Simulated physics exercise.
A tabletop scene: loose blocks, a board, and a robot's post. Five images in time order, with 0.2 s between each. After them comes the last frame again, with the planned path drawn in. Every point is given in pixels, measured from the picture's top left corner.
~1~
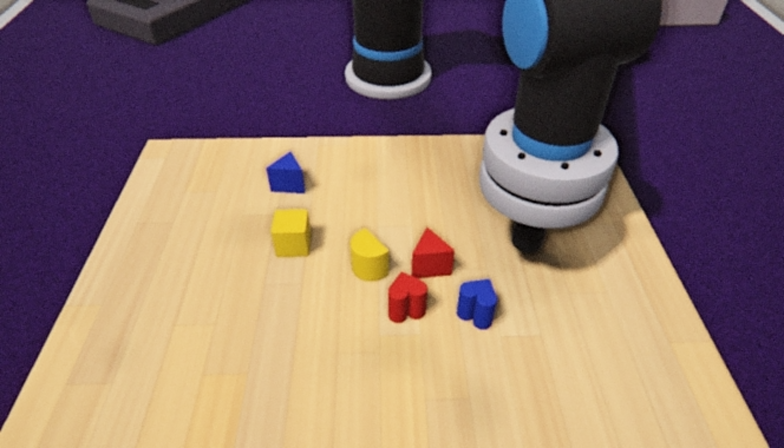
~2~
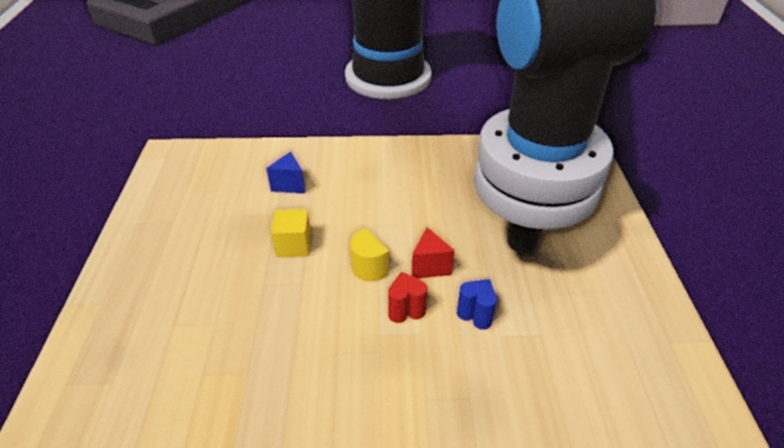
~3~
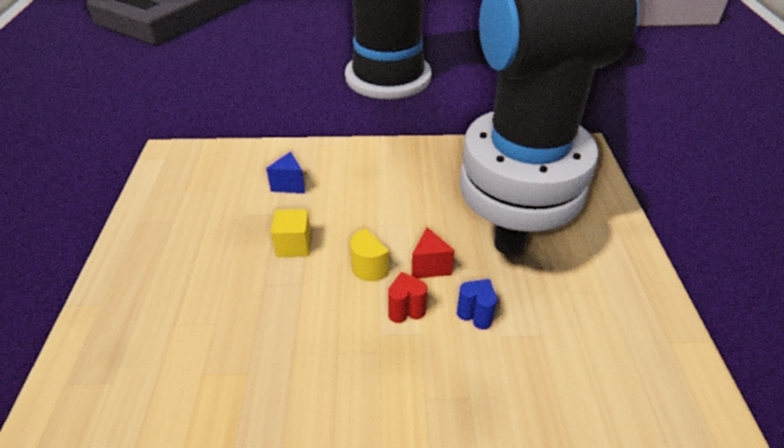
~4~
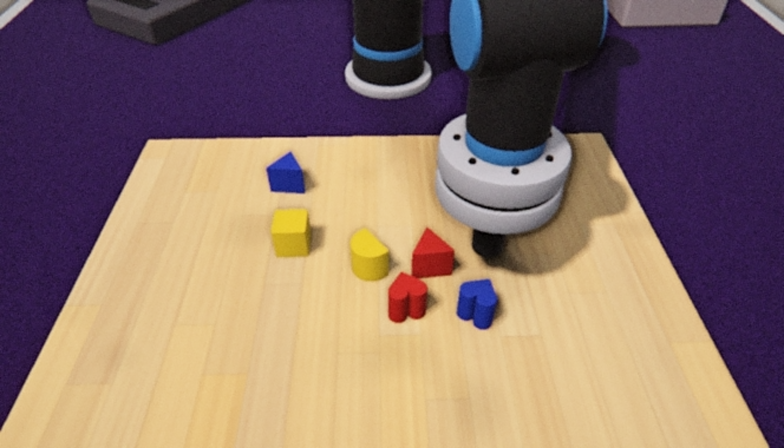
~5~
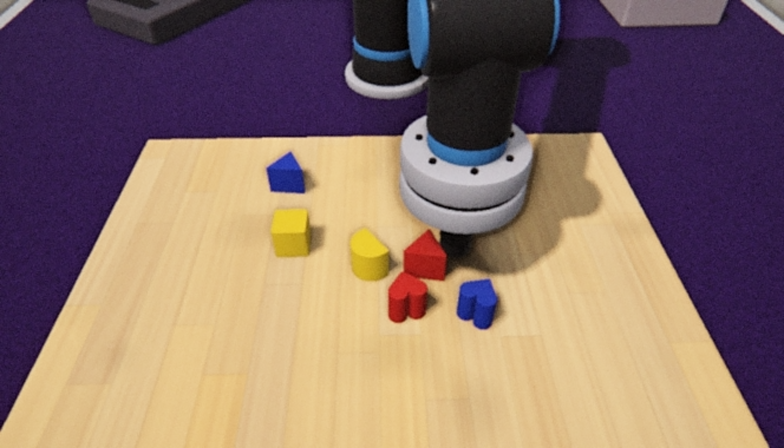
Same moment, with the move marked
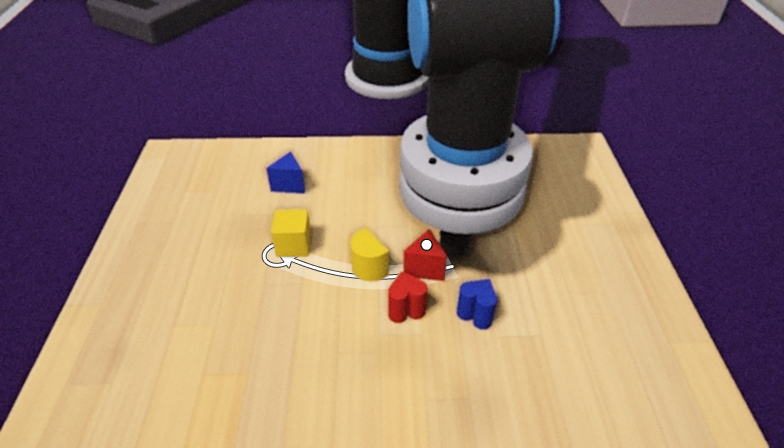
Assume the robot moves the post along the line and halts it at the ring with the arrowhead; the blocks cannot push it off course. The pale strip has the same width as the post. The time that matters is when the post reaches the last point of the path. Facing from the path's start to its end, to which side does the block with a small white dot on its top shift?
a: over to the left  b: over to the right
I choose a.
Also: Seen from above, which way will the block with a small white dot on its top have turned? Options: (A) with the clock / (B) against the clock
The one that fits is B, against the clock.
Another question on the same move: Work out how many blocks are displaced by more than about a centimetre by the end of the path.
Expect three or more.
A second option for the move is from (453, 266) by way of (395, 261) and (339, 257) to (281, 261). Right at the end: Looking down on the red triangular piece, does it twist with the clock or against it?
If we look at it from overhead, the red triangular piece pivots counter-clockwise.
Path on the board, from (453, 266) via (393, 277) and (332, 272), ending at (279, 254); the dot is on the red triangular piece.
What follows on the original path. One third of the way, post (393, 258); yellow half-round block (338, 248), turned 85° clockwise; red triangular piece (364, 256).
Two thirds of the way, post (330, 254); yellow square block (284, 218); yellow half-round block (303, 240), turned 75° clockwise; red triangular piece (305, 265).
At the end, post (275, 236); yellow square block (258, 209), turned 90° clockwise; yellow half-round block (246, 235), turned 35° clockwise; red heart-shaped block in place; red triangular piece (295, 263), turned 40° anticlockwise.
